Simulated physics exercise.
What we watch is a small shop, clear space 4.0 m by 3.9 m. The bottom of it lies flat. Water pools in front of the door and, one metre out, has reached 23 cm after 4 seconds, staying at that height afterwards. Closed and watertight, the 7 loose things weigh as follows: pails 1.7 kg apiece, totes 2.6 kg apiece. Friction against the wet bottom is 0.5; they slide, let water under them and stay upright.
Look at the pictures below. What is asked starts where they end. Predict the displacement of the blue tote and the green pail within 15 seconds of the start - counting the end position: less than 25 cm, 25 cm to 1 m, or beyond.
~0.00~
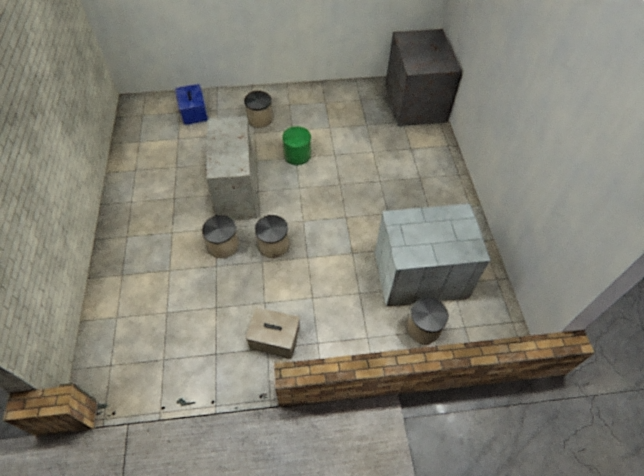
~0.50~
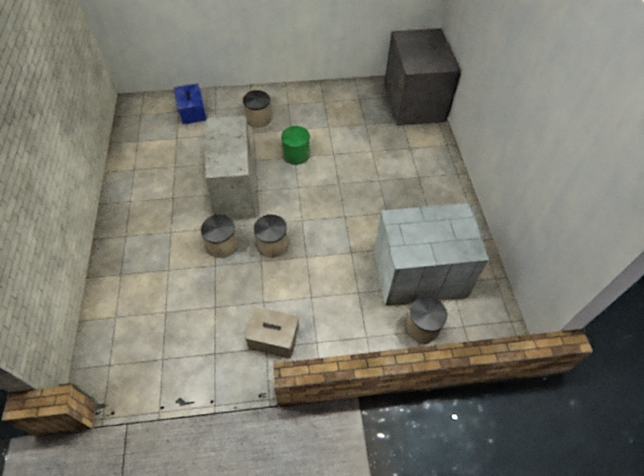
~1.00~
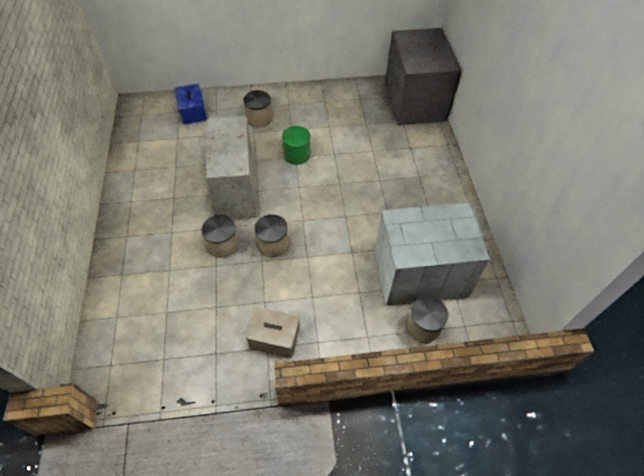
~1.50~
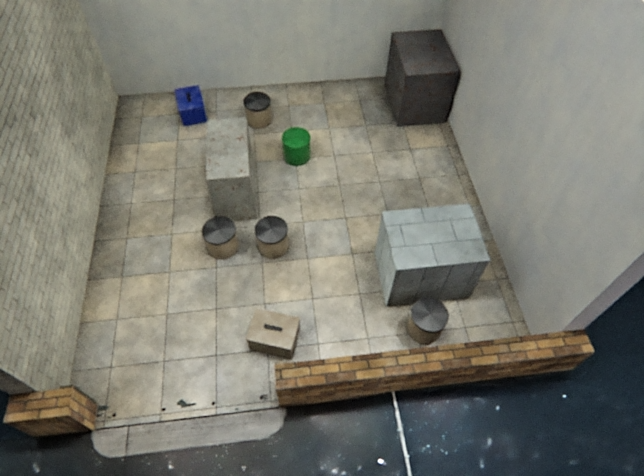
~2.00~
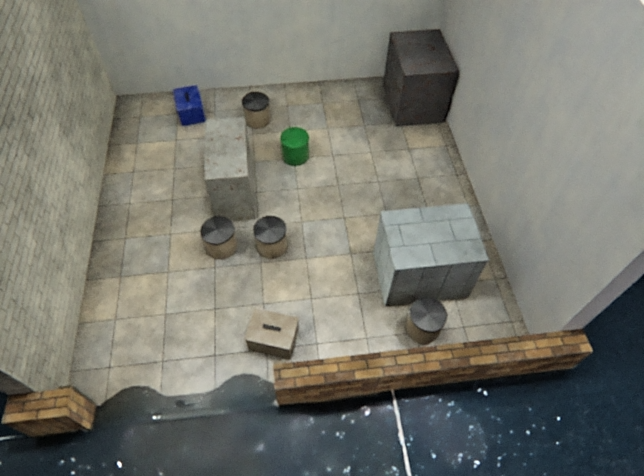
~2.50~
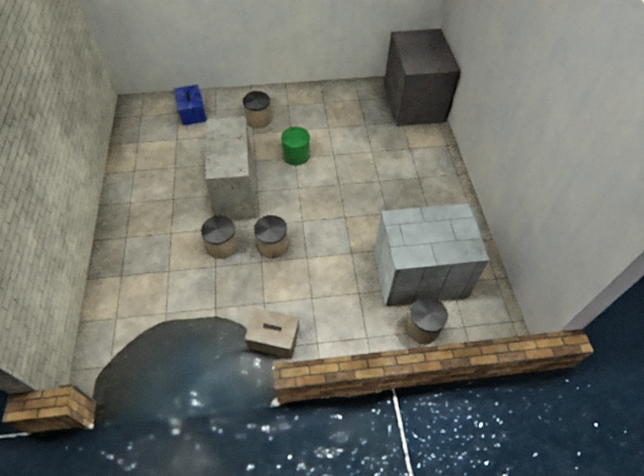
Blue tote: A long trip. Green pail: A long trip.
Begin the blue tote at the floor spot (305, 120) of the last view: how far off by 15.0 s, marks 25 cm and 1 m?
By then it winds up well off.
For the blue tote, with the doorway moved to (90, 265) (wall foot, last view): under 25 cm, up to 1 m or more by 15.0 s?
Note: Blue tote displaced a long way.
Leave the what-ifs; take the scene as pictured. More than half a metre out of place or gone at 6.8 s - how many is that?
By that point, 5.
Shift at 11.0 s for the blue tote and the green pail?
Close to 350 cm for the first and 200 cm for the second.
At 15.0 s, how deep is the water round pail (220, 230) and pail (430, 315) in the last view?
Depth approx. 18 cm / 18 cm.
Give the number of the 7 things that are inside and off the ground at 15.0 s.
Total: 7.
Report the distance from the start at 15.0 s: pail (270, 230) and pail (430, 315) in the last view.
Respectively 200 and 300 centimetres.
After 3.5 s the blue tote is near (188, 97), 0.0 m from its start, aground; the green pail is near (296, 137), 0.0 m from its start, aground; 0 afloat.
After 6.8 s the blue tote is near (283, 91), 1.1 m from its start, afloat; the green pail is near (315, 88), 0.8 m from its start, afloat; 5 afloat.
After 11.0 s the blue tote is near (458, 200), 3.3 m from its start, afloat; the green pail is near (460, 139), 1.8 m from its start, afloat; 7 afloat.
After 15.0 s the blue tote is near (213, 234), 2.2 m from its start, afloat; the green pail is near (436, 176), 1.6 m from its start, afloat; 7 afloat.
